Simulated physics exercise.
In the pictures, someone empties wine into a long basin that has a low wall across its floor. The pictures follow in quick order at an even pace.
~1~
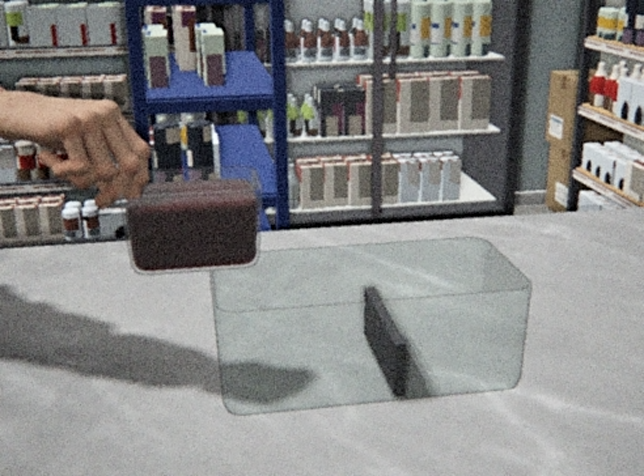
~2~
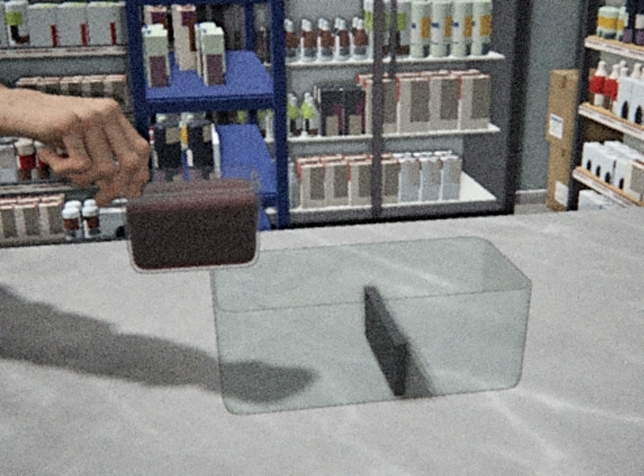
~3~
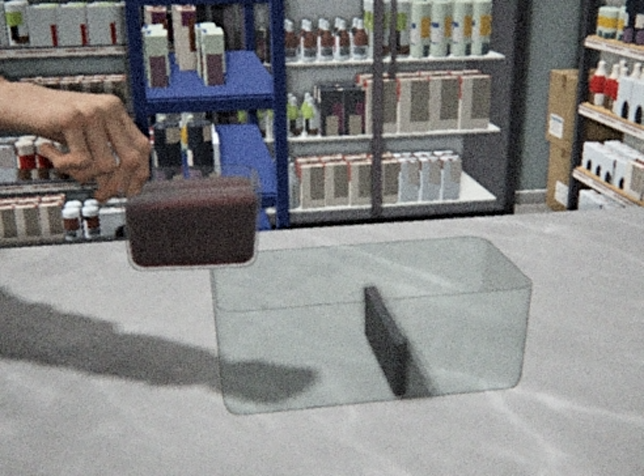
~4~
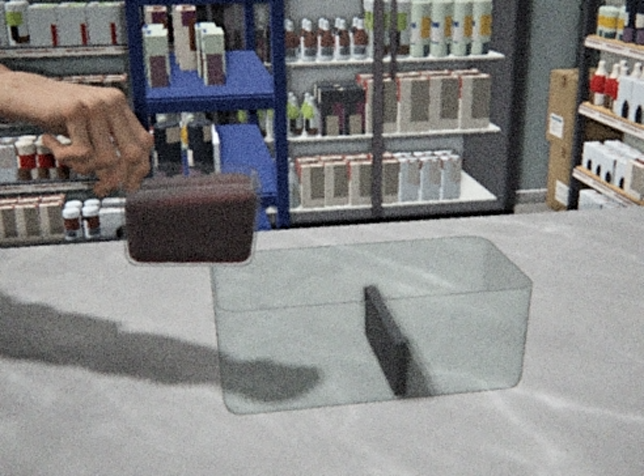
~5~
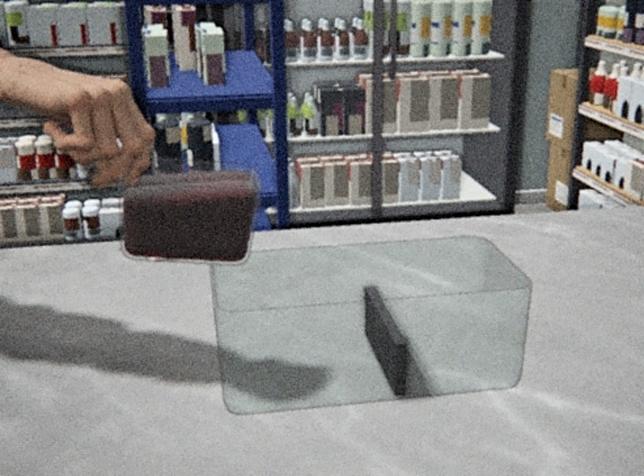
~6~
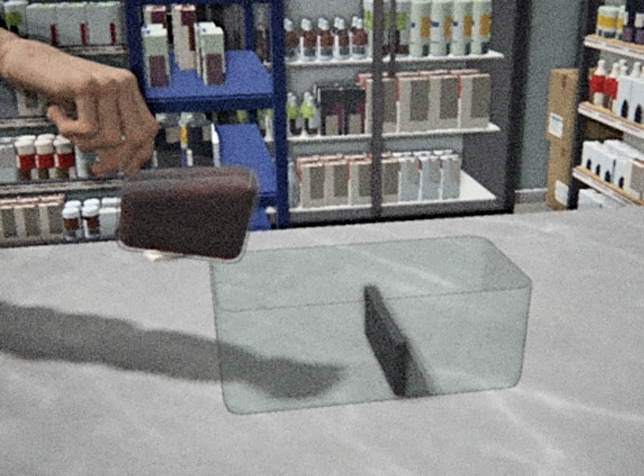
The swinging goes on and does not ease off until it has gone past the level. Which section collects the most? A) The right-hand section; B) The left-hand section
(B) The left-hand section.
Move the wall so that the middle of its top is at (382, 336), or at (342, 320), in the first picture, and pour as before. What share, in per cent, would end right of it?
Roughly 20 % and 75 %.
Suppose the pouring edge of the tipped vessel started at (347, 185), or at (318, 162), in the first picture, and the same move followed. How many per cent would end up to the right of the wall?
Estimate: 95 per cent, then 90 per cent.
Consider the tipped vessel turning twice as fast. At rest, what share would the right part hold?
Roughly 15 in a hundred.
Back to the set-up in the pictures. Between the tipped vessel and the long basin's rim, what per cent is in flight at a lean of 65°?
It comes to around 30 per cent.
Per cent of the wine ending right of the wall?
Some 0 per cent.
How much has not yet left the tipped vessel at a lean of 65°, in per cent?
60 per cent, approximately.
A moment on, the tilt is 65° and 58 per cent is still to pour, 12 is left of the wall and 0 right of it.
Next, the tilt is 97° and 11 per cent is still to pour, 77 is left of the wall and 1 right of it.
Then the tilt is 102° and 0 per cent is still to pour, 95 is left of the wall and 2 right of it.
Later the tilt is 102° and 0 per cent is still to pour, 97 is left of the wall and 2 right of it.
Finally, 97 per cent lies left of the wall, 2 right of it and 1 outside.
